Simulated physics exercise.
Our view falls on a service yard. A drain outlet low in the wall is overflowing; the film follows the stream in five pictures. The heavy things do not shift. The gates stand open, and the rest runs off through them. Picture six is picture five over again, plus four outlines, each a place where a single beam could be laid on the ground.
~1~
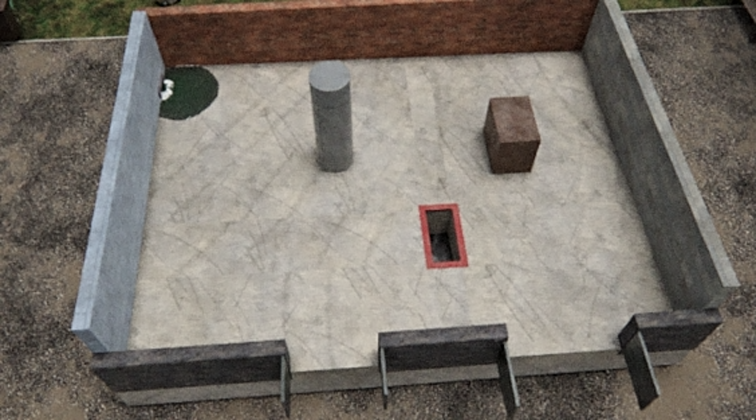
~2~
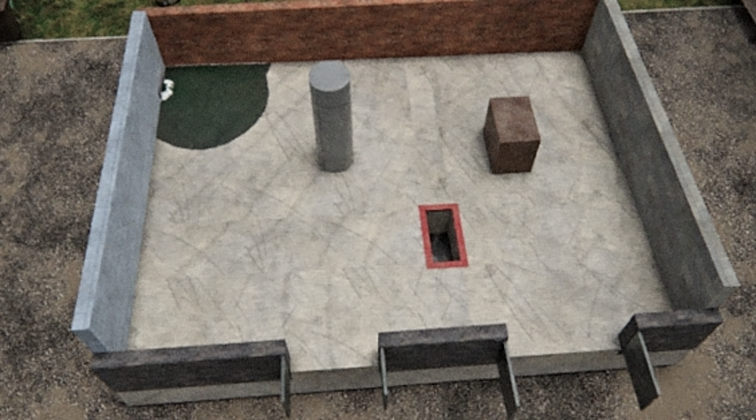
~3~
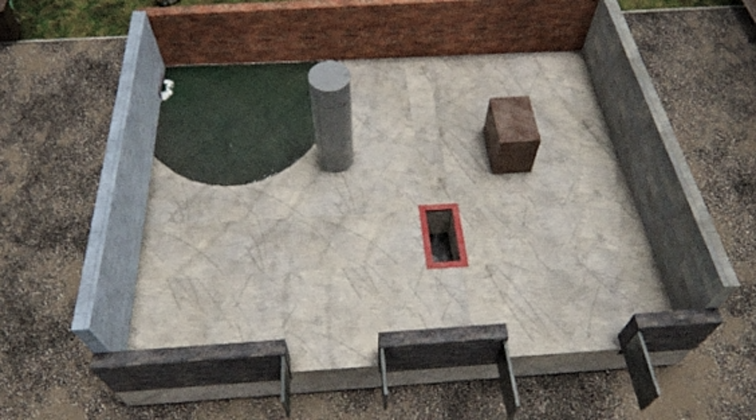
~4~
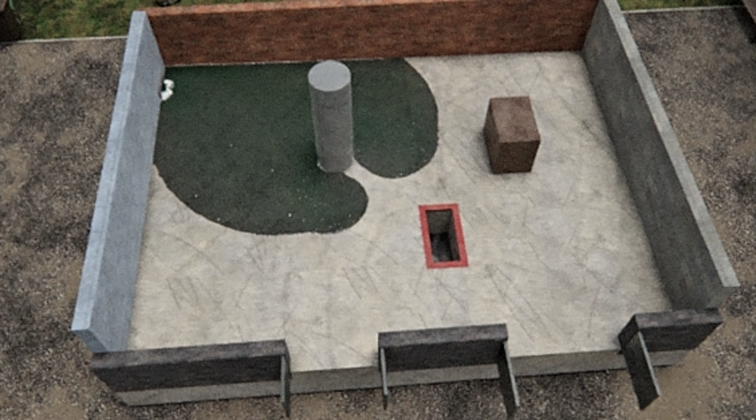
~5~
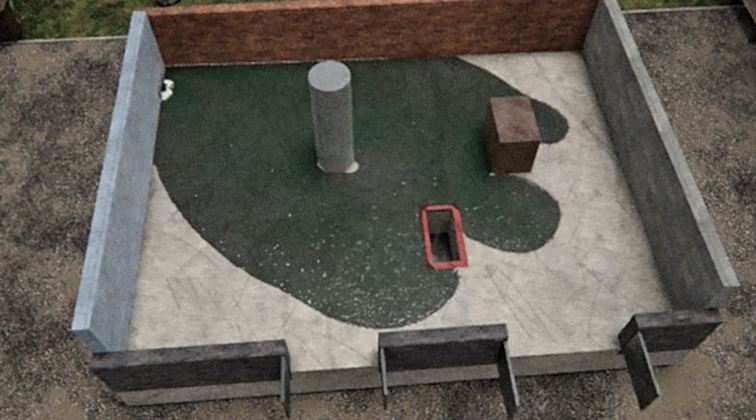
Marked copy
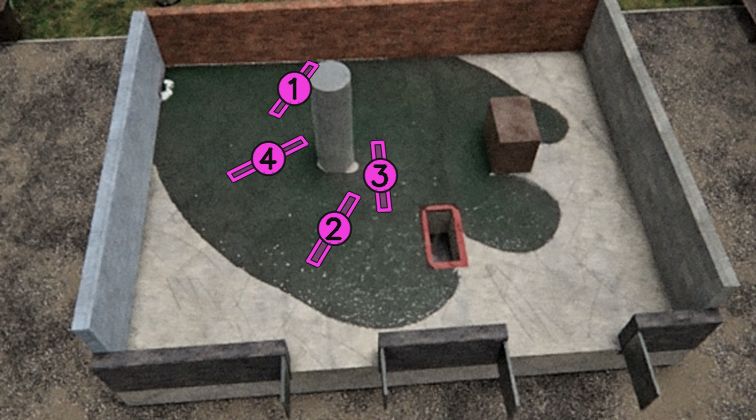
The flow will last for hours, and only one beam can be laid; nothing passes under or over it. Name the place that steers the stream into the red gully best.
It is 1.
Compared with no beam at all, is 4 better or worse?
It is worse.
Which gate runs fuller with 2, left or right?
More leaves on the right.
On the marked copy, 1 from (274, 114) to (312, 64); 2 from (312, 263) to (353, 195); 3 from (384, 210) to (377, 142); 4 from (231, 176) to (303, 140).
With 1, about 18 % of the stream goes into the red gully, about 73 % out by the gates.
With 2, about 10 % of the stream goes into the red gully, about 87 % out by the gates.
With 3, about 11 % of the stream goes into the red gully, about 84 % out by the gates.
With 4, about 10 % of the stream goes into the red gully, about 86 % out by the gates.
